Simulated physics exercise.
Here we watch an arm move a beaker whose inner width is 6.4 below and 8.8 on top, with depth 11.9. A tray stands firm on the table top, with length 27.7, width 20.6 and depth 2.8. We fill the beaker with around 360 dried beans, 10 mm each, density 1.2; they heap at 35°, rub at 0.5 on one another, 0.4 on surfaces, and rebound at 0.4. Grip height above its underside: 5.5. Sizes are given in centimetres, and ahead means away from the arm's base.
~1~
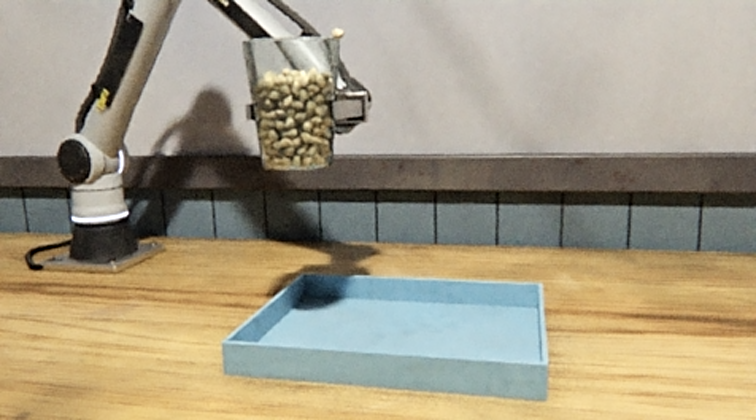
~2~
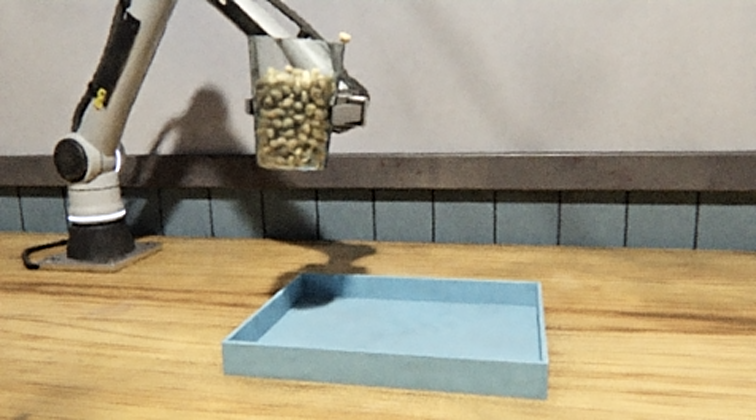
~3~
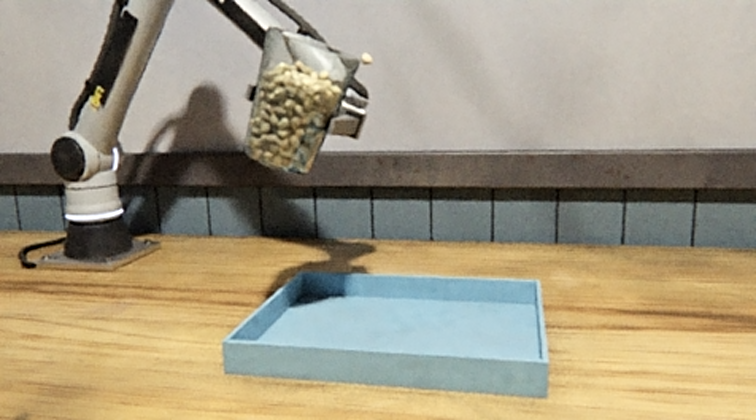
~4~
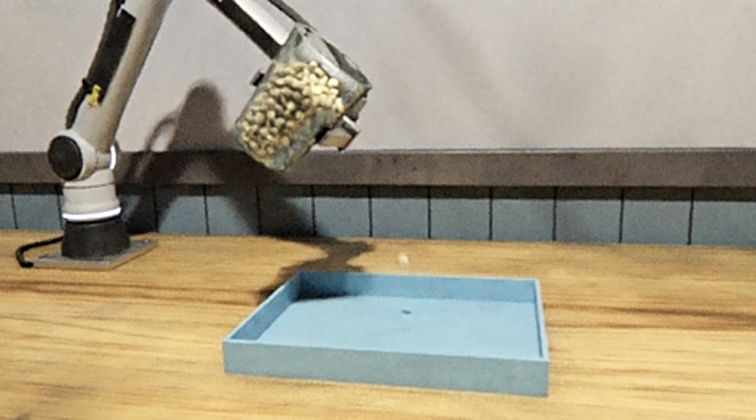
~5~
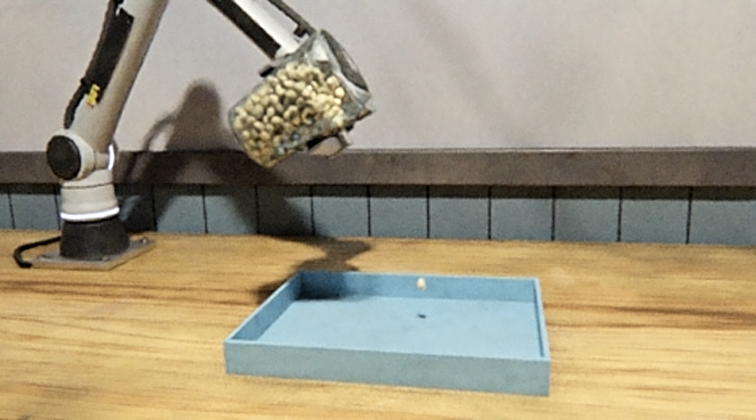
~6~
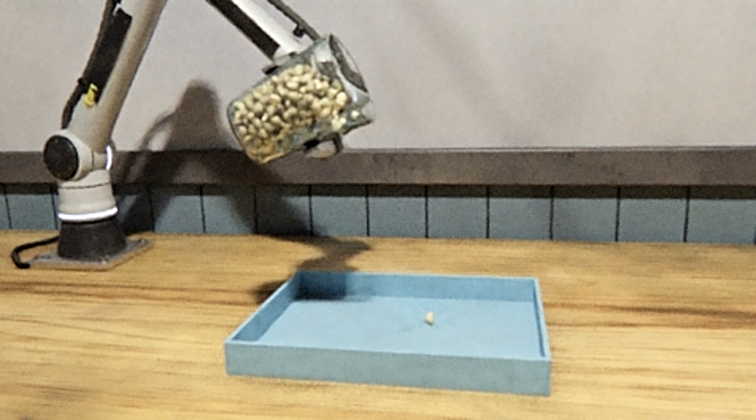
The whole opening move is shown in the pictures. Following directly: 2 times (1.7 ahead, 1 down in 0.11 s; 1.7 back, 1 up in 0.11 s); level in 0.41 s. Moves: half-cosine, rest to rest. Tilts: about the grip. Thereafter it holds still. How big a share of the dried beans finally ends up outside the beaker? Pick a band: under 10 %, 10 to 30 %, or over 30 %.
Under 10 %.
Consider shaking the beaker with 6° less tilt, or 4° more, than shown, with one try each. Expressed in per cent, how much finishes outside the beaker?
Estimates, in order: 0 % and 0 %.
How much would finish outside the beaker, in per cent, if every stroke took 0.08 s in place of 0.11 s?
Then about 0 per cent.
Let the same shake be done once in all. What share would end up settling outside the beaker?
Near 0 per cent.
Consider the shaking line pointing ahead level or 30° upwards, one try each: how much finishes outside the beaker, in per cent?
Roughly 0 per cent, then 5 per cent.
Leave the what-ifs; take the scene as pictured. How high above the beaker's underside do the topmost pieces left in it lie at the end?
Height at rest: About 11.5 centimetres.
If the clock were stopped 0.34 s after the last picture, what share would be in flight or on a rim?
Around 0 per cent of the load.
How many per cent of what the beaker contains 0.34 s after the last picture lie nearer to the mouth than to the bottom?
My estimate is near 40 per cent.
Then, 0.34 s after the last picture, tilted 65° forward, highest piece 25 above the table; 357 in the beaker, 1 in the tray.
Then, 0.68 s after the last picture, tilted 24° forward, highest piece 28 above the table; 357 in the beaker, 1 in the tray.
Then, 1.05 s after the last picture, level, highest piece 29 above the table; 357 in the beaker, 1 in the tray.
Then, 2.10 s after the last picture, level, highest piece 29 above the table; 357 in the beaker, 1 in the tray.
Final count, 357 in the beaker, 1 in the tray. That is 0 % outside the beaker.
